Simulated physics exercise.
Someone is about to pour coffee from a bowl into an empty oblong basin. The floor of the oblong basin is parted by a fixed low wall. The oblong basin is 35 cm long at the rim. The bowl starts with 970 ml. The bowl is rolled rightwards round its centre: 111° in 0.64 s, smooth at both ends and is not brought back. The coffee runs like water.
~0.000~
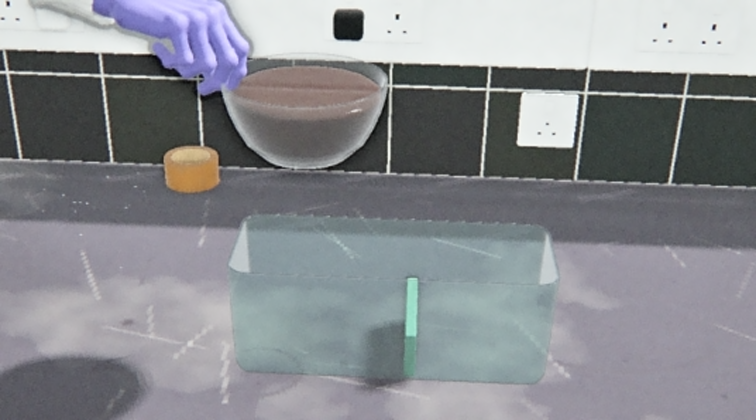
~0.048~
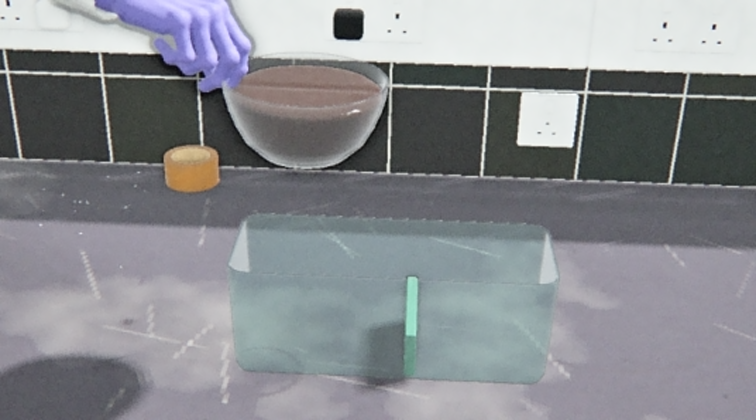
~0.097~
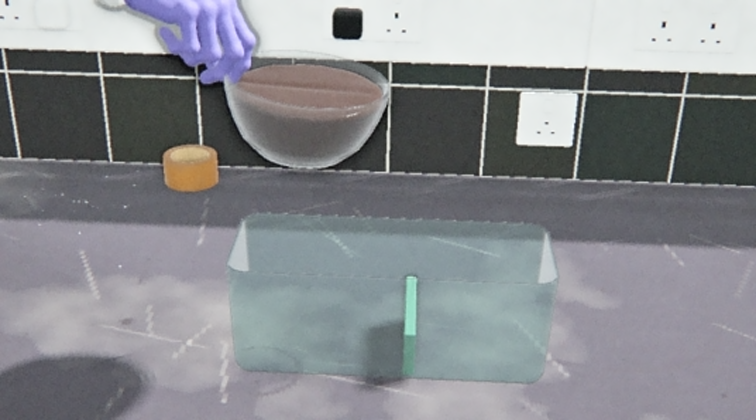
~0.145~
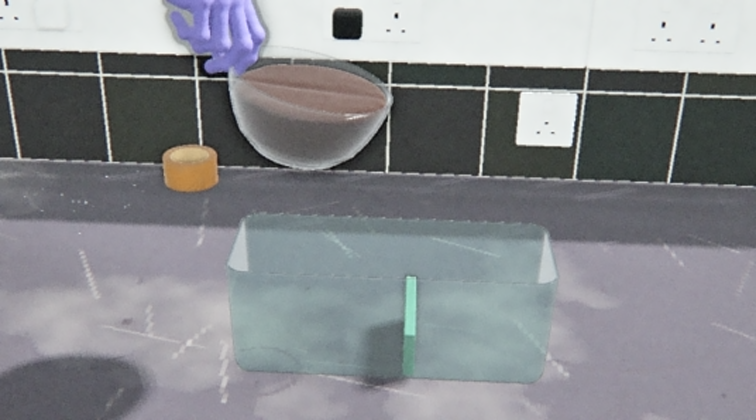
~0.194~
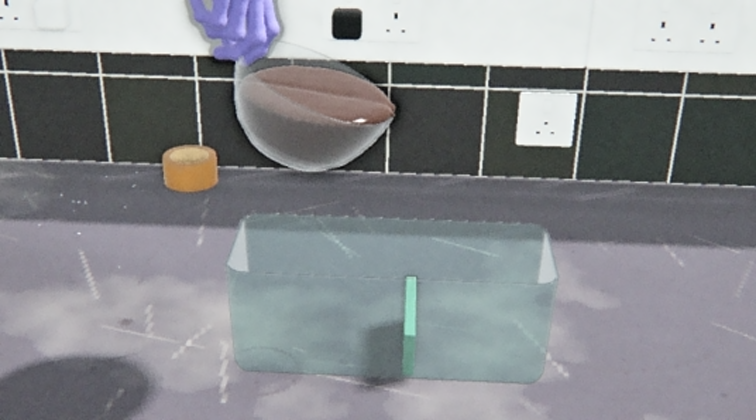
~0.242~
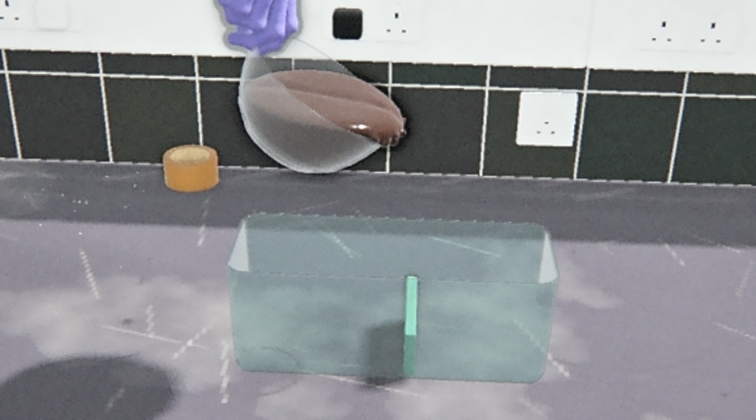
On a dark worktop against black tiles, a purple-gloved hand tilting a glass bowl of brown liquid rightwards, behind a clear divided basin.
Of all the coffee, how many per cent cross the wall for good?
About 52 per cent.
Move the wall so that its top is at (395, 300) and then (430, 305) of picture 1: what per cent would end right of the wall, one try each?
First 70, then 40 per cent.
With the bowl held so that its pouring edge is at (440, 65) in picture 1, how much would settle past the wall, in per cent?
Then about 70 per cent.
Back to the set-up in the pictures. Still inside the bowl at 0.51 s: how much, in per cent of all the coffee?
Near 10 in a hundred.
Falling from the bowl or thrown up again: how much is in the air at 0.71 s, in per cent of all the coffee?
Some 16 per cent.
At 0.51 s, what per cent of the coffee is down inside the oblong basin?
About 46 per cent.
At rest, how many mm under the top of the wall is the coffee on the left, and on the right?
Left about 38 mm, right about 26 mm.
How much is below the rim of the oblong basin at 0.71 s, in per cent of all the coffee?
Near 80 in a hundred.
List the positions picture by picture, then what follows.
In the first picture, it leans 0°; its right rim is at (387, 83); the coffee meets the walls at (229, 86) and (382, 91); the oblong basin's rim runs from (236, 243) to (554, 256); the wall's top is at (412, 307).
In the second picture, it leans 2°; its right rim is at (387, 85); the coffee meets the walls at (230, 84) and (383, 92).
In the third picture, it leans 6°; its right rim is at (389, 91); the coffee meets the walls at (232, 81) and (384, 94).
In the fourth picture, it leans 13°; its right rim is at (391, 102); the coffee meets the walls at (235, 79) and (387, 97).
In the fifth picture, it leans 23°; its right rim is at (391, 116); the coffee meets the walls at (240, 81) and (390, 109); 2 per cent is over the edge.
In the sixth picture, it leans 35°; its right rim is at (390, 132); the coffee meets the walls at (244, 86) and (373, 111); 8 per cent is over the edge.
After 0.51 s the tilt is 100° and 10 per cent is still to pour, 3 is left of the wall and 44 right of it.
After 0.71 s the tilt is 111° and 0 per cent is still to pour, 30 is left of the wall and 49 right of it.
After 0.92 s the tilt is 111° and 0 per cent is still to pour, 35 is left of the wall and 55 right of it.
After 1.14 s the tilt is 111° and 0 per cent is still to pour, 39 is left of the wall and 52 right of it.
In the end 39 per cent lies left of the wall, 52 right of it and 8 outside.
